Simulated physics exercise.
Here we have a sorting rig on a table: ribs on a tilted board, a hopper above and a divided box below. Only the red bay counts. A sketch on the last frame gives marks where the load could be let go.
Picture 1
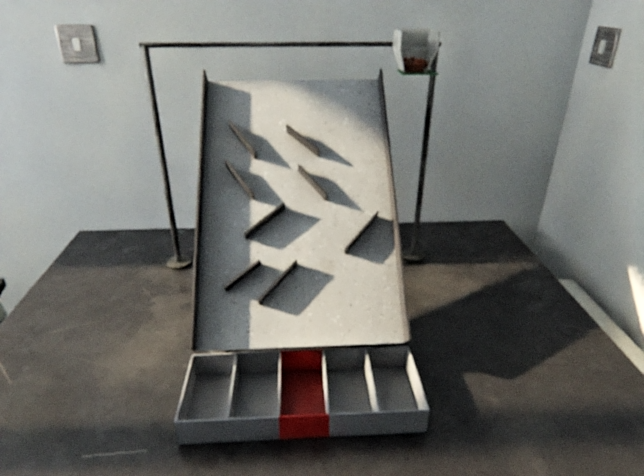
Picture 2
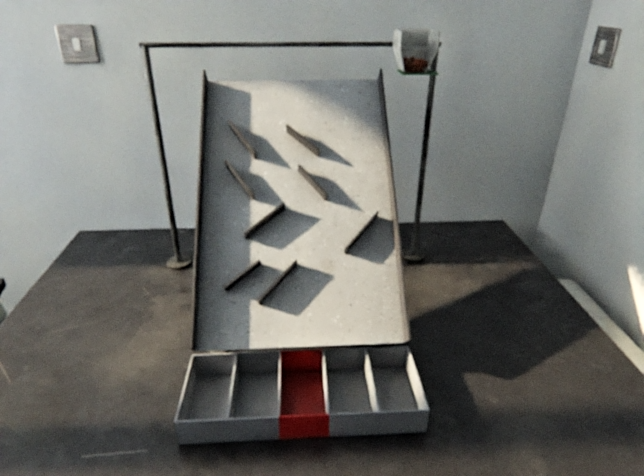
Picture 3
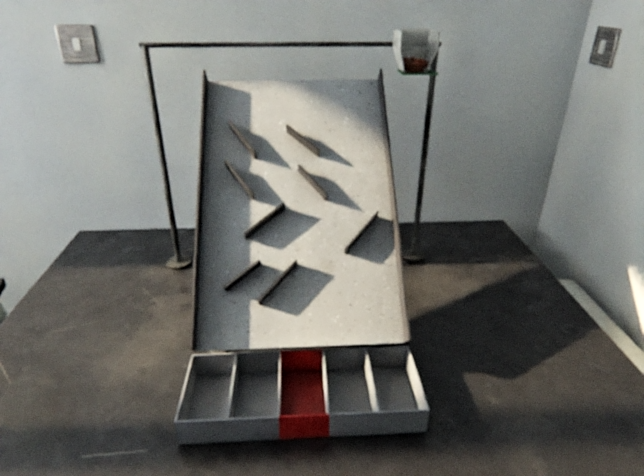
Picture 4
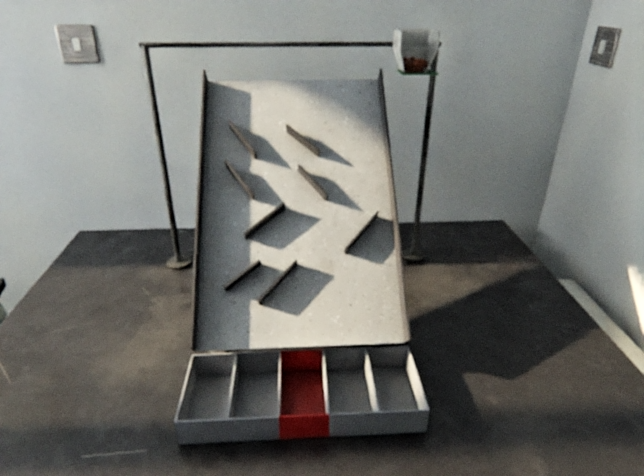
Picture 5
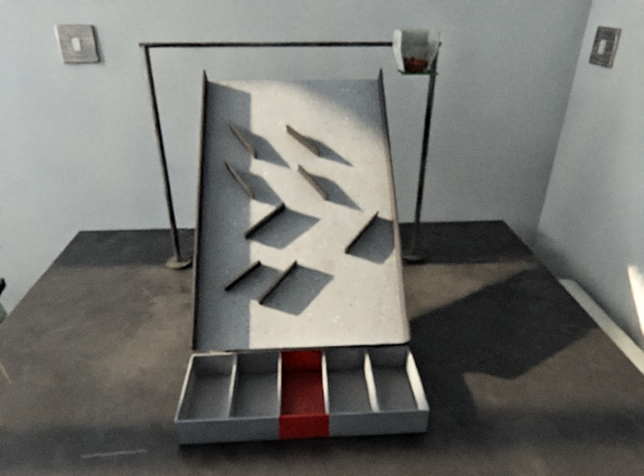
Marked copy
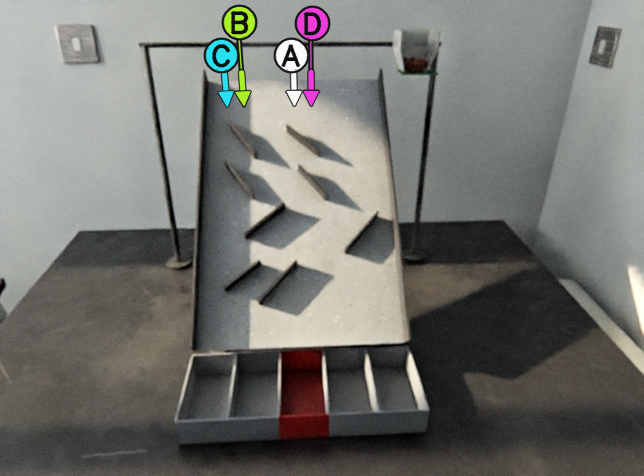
On a dark tabletop, a tilted board with slanted ribs stood above a divided box with a red middle bay, while a small hopper hung at the upper right, and nothing visibly moved.
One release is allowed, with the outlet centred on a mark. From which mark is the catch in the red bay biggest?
Take D.
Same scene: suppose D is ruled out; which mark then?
Here it is mark A.
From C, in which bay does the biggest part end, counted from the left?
The first.
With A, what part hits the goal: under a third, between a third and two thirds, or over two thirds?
It is between a third and two thirds.
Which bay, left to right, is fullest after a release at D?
The third from the left.
On the marked copy, mark A meets the board at (294, 100); mark B meets the board at (243, 100); mark C meets the board at (226, 101); mark D meets the board at (311, 100).
With A, close to a third in the red bay, close to two thirds in other bays.
With B, only a few in the red bay, all but a few in other bays, a small share outside the box.
With C, only a few in the red bay, all but a few in other bays, only a few outside the box.
With D, close to two thirds in the red bay, close to a third in other bays, only a few outside the box.
